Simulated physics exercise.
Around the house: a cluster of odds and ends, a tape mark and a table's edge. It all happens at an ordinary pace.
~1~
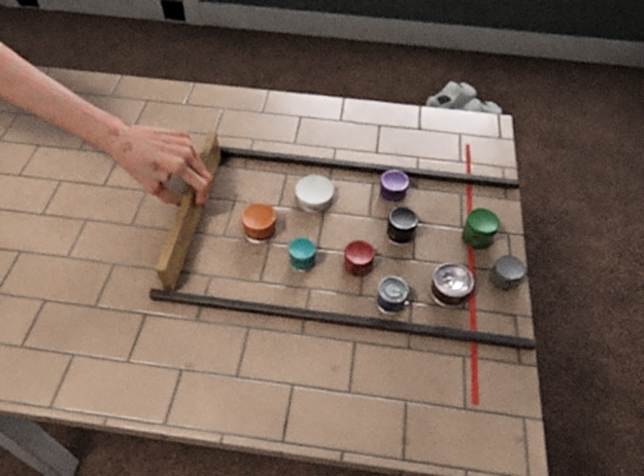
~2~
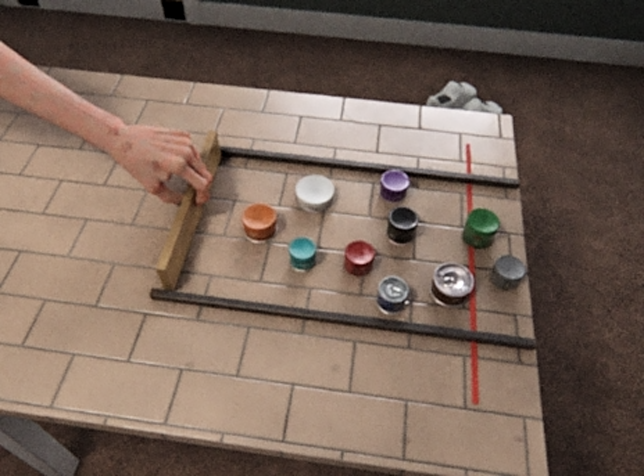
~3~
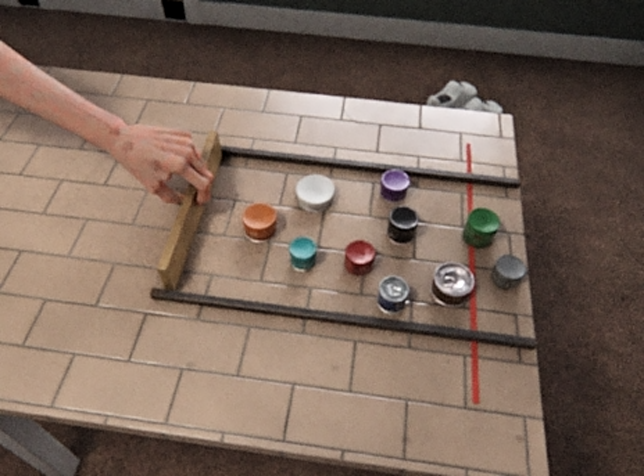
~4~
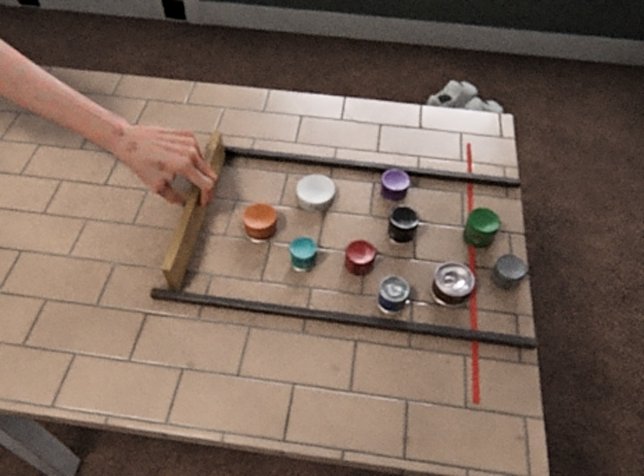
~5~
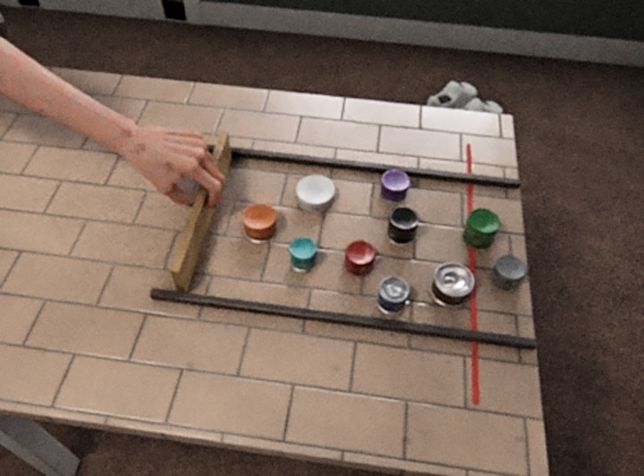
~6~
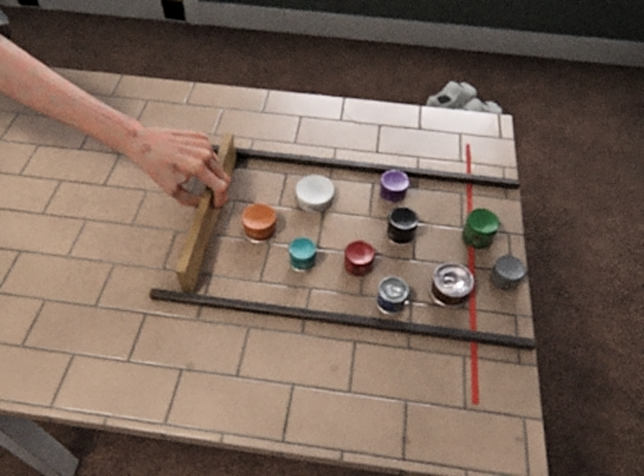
A hand slides a wooden board slightly right toward small colourful pots on a tabletop.
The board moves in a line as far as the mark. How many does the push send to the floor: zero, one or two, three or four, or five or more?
Here the number that fall off is one or two.
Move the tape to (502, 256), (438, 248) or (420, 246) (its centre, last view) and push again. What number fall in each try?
It would be 5, 0 and 0.
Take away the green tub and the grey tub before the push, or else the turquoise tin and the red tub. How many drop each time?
0 in the first case, 1 in the second.
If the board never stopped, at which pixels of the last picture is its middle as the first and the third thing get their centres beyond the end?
At (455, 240) for the first, at (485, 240) for the third.
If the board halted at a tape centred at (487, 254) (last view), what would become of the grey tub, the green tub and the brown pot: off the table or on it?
The grey tub falls; the green tub comes down; the brown pot tumbles off.
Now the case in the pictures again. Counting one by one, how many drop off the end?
It comes to 2.
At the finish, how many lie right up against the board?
In contact: 5.
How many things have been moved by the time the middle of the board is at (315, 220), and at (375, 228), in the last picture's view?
The counts are 3 and 6.
Soon after, none off yet; grey tub at rest near (507, 273); green tub at rest near (480, 229); brown pot at rest near (451, 285).
In the end, the number that fall off is one or two; gone, green tub and grey tub.
